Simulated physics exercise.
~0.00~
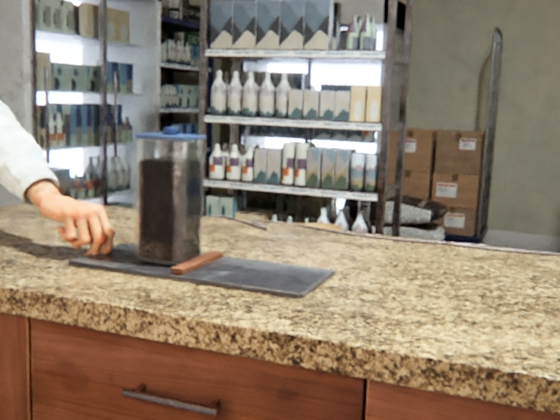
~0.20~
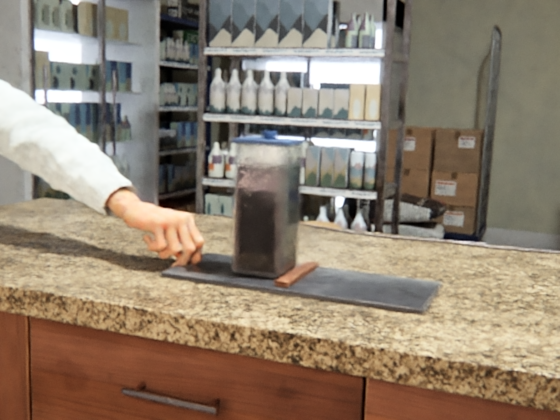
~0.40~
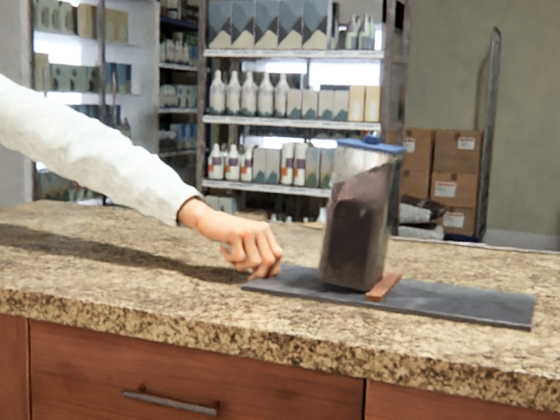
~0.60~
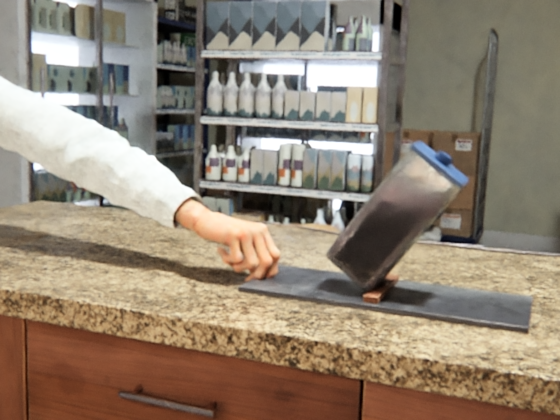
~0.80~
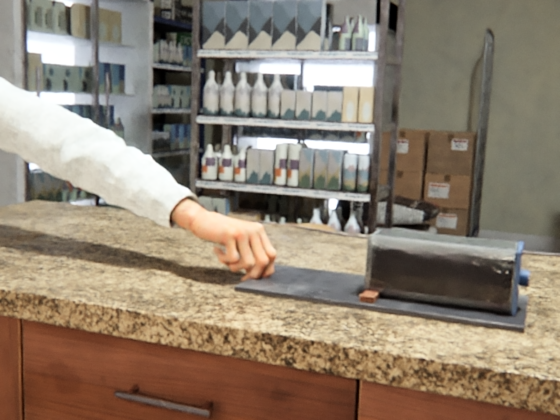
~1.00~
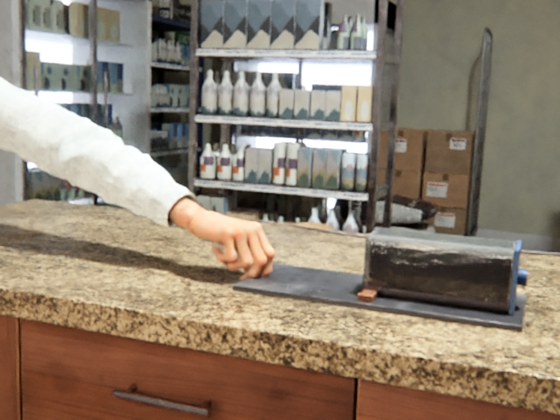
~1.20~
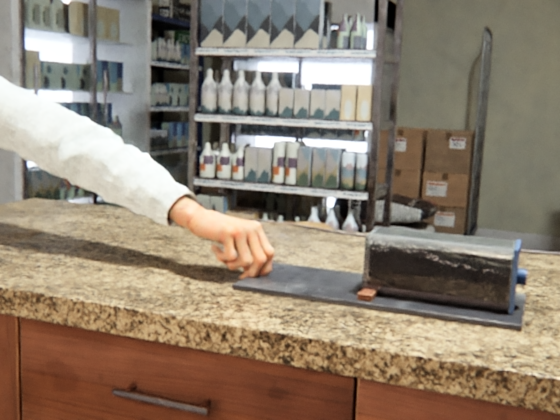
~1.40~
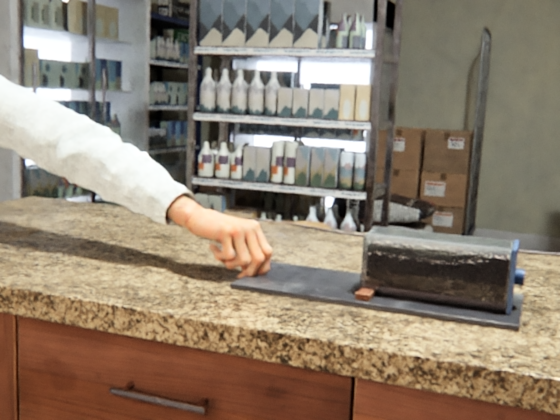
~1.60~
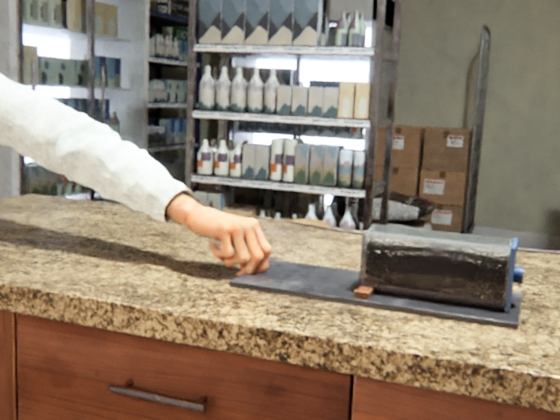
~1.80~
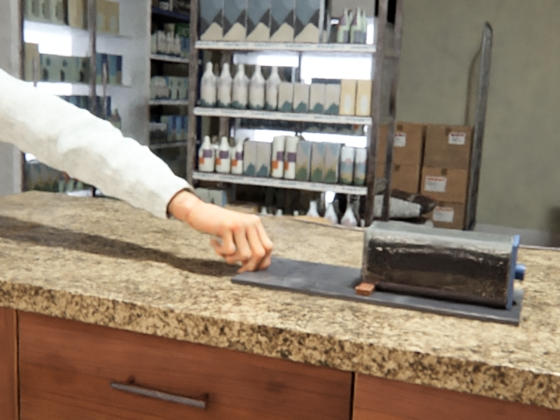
A square bottle partly full of dark liquid rode to the right on a board that a hand moved along a stone counter, then tipped over the low strip at its foot as the board stopped, and ended lying on its side.
